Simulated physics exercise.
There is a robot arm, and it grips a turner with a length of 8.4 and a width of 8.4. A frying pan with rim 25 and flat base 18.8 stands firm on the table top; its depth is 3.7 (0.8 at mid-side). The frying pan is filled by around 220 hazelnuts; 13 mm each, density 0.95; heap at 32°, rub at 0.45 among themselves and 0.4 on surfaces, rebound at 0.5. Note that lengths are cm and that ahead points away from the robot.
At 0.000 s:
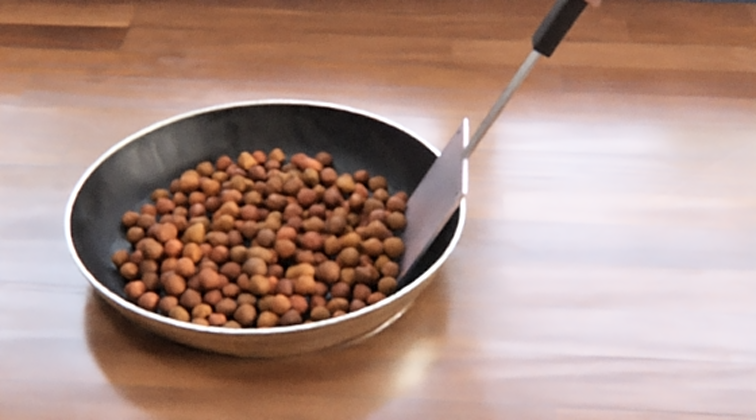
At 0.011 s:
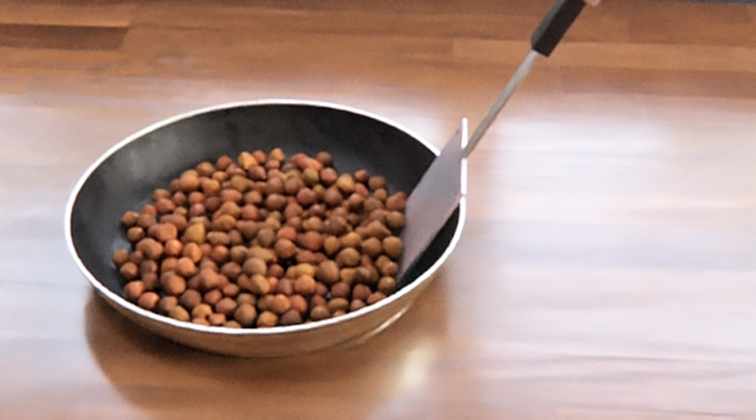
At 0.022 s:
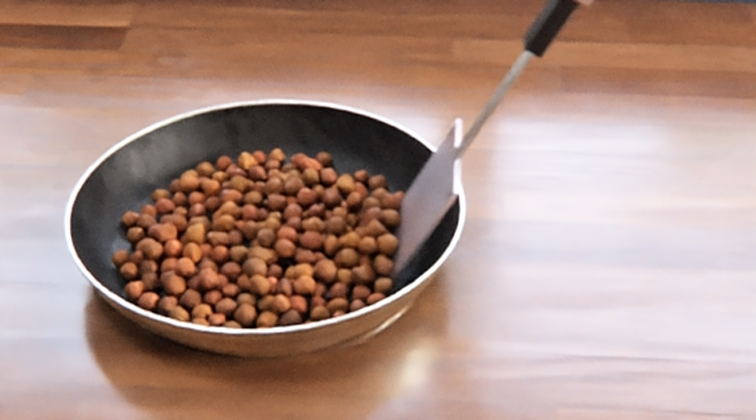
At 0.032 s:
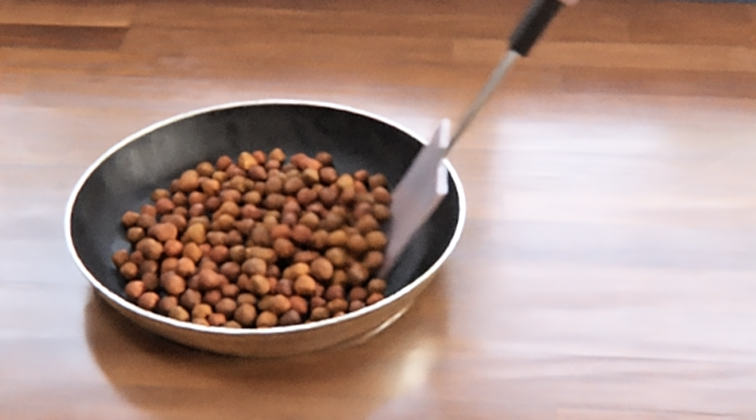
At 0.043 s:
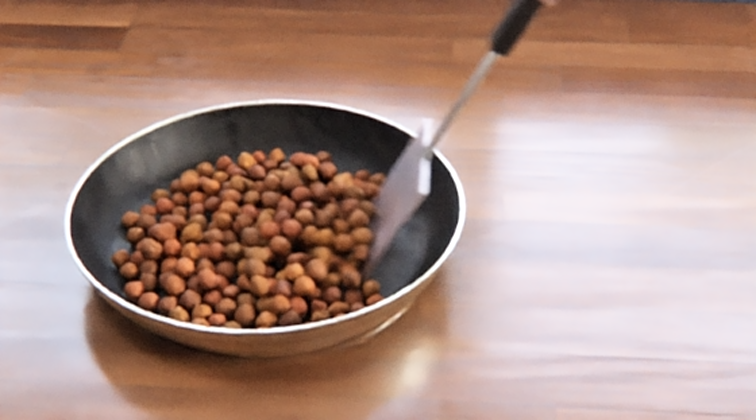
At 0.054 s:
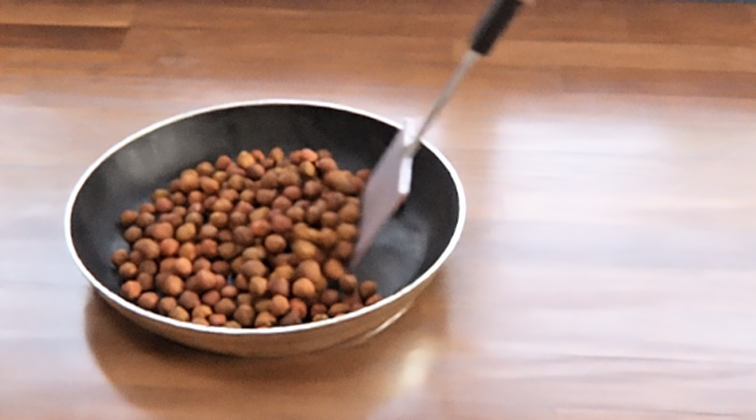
On a wooden table top, a turner pushes hazelnuts leftward inside a dark frying pan.
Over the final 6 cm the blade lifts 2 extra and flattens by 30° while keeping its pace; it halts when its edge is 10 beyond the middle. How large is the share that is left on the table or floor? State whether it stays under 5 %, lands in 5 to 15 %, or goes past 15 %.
It goes past 15 %.
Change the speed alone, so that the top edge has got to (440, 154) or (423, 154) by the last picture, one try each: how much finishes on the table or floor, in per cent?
Estimates: Near 20 %, near 25 %.
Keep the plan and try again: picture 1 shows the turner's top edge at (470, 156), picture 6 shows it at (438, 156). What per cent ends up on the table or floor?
Near 20 in a hundred.
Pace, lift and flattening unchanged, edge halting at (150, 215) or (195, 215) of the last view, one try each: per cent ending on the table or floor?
First try roughly 10 percent, second roughly 5 percent.
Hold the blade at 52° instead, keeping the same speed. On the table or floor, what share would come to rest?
That gives about 30 in a hundred.
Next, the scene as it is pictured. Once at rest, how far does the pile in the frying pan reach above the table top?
It reaches roughly 3.0 cm.
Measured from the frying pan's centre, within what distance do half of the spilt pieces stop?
It's around 30 cm.
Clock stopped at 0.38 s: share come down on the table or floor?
Roughly 25 percent.
After 0.10 s, sloping 62°, highest piece 6 above the table; 225 in the frying pan.
After 0.15 s, sloping 55°, highest piece 8 above the table; 225 in the frying pan.
After 0.38 s, sloping 32°, highest piece 16 above the table; 149 in the frying pan, 51 on the table or floor, 25 on the blade or in flight.
After 1.43 s, sloping 32°, highest piece 3 above the table; 148 in the frying pan, 77 on the table or floor.
In the end, 148 in the frying pan, 77 on the table or floor. That is 34 % on the table or floor.
